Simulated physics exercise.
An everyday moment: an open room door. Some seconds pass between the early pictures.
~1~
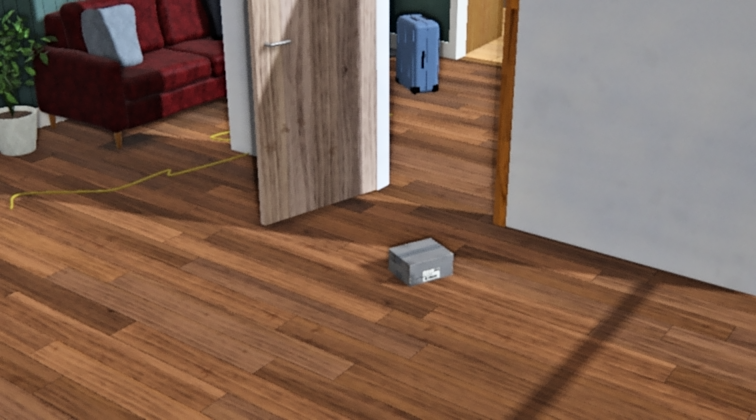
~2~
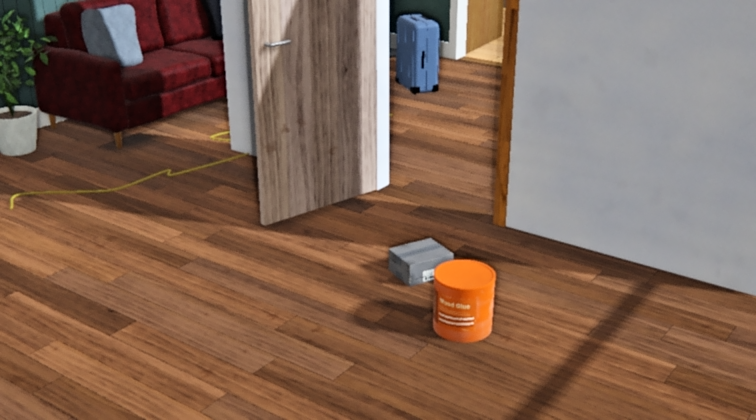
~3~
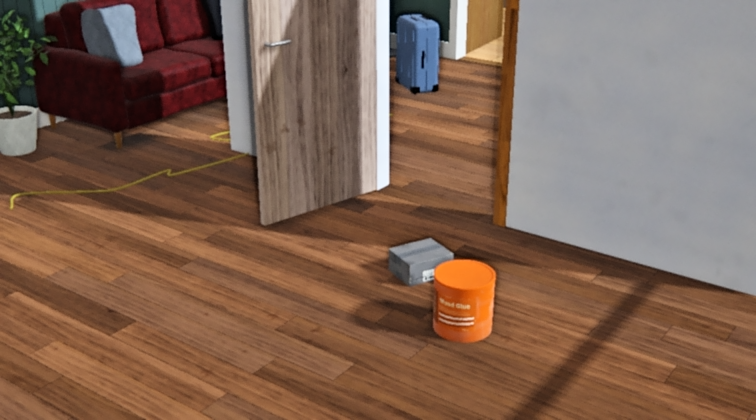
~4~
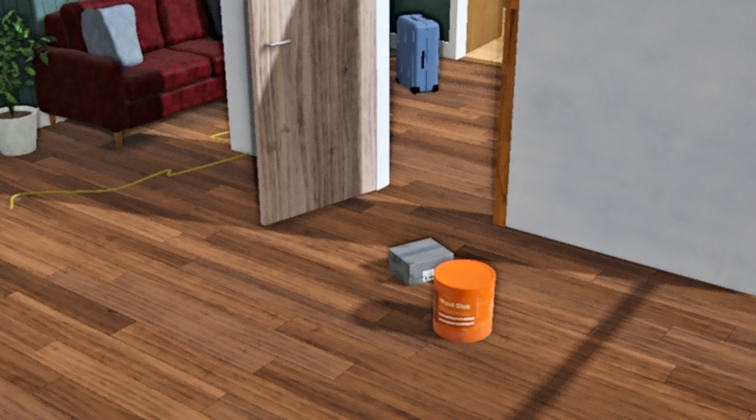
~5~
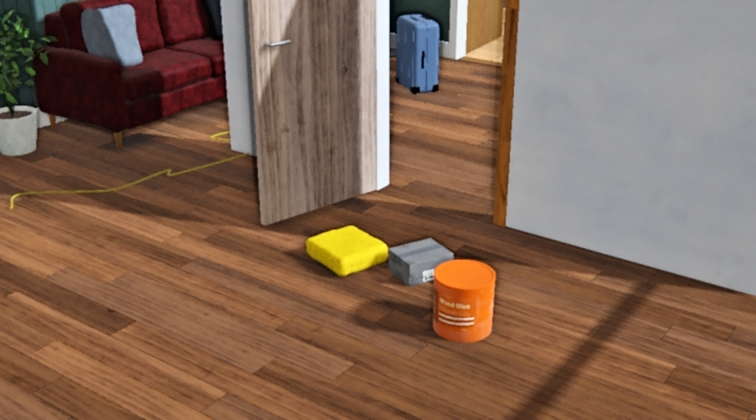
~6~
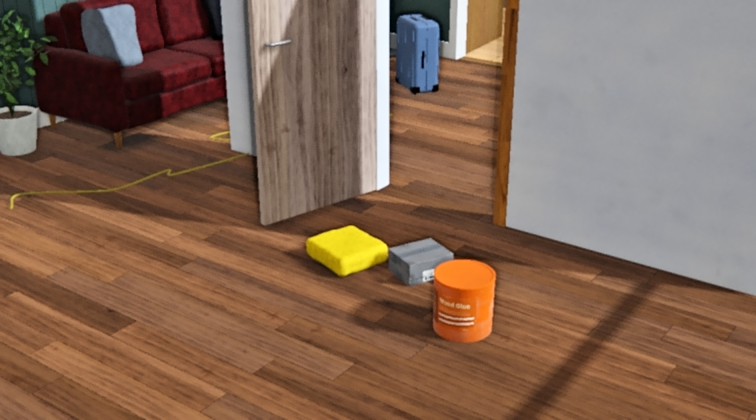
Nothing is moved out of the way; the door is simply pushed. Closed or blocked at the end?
The door shuts.
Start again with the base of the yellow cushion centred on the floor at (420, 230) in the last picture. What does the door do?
Then it is blocked.
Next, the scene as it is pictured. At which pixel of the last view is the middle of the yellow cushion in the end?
At about (370, 261).
Then, 0.50 s on from there, door 77° open.
Then, 0.70 s on from there, door 61° open; yellow cushion shifted a little near (362, 257); grey parcel shifted a little.
Then, 0.80 s on from there, door 53° open; yellow cushion shifted a little near (369, 261); grey parcel shifted a little.
Then, 1.20 s on from there, door 12° open; yellow cushion shifted a little near (370, 261); grey parcel shifted a little.
In the end, door 0° open; moved from the start, yellow cushion; the other 2 unmoved. At the end, from the last picture's camera, yellow cushion near (370, 261).
